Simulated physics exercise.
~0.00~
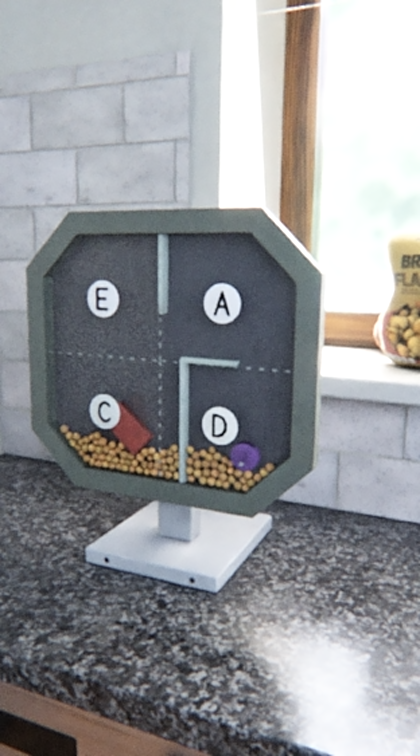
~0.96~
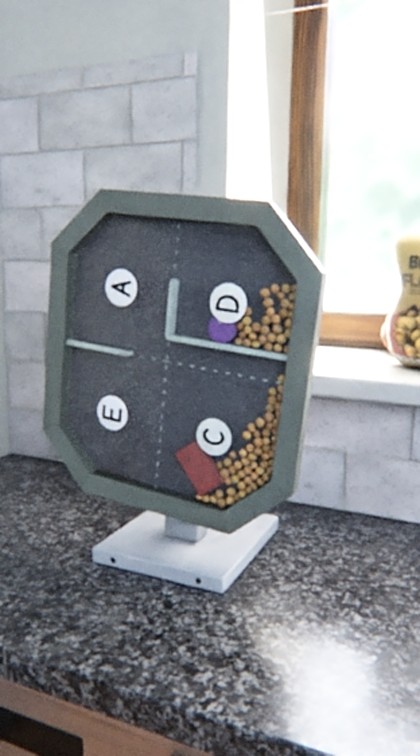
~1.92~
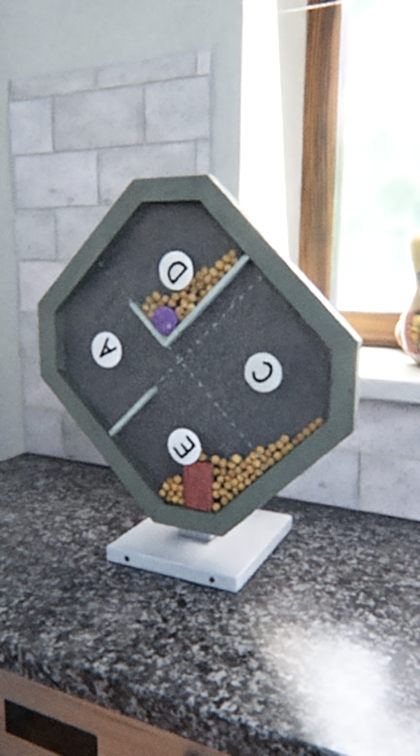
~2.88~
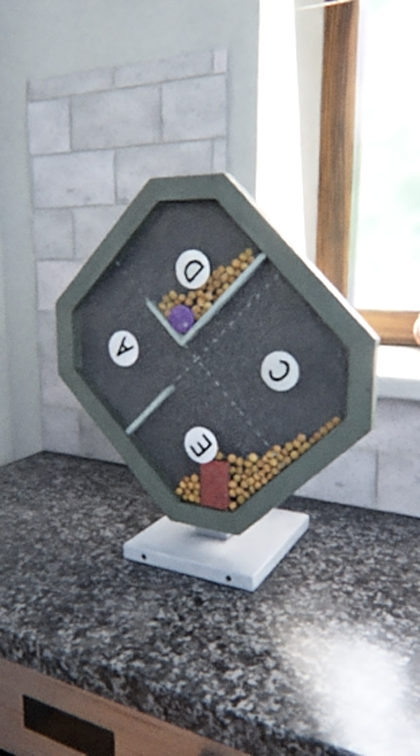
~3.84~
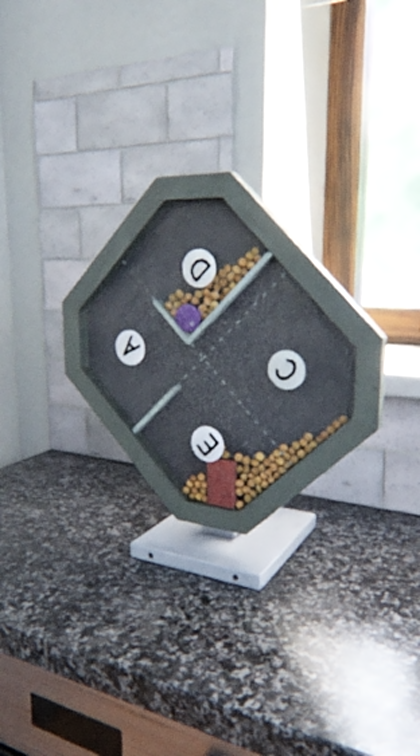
At the start, an upright octagonal case on a white stand holds wooden beads along its bottom, with a red block in quarter C and a purple disc in quarter D. The case turns anticlockwise about a quarter turn, and the beads pile up on the right, some caught with the disc above a ledge in D. It turns further, and the red block and many beads slide into E. The case then stays still while the view pans slightly left. It ends tilted, with the block in E and the disc resting among beads in D.
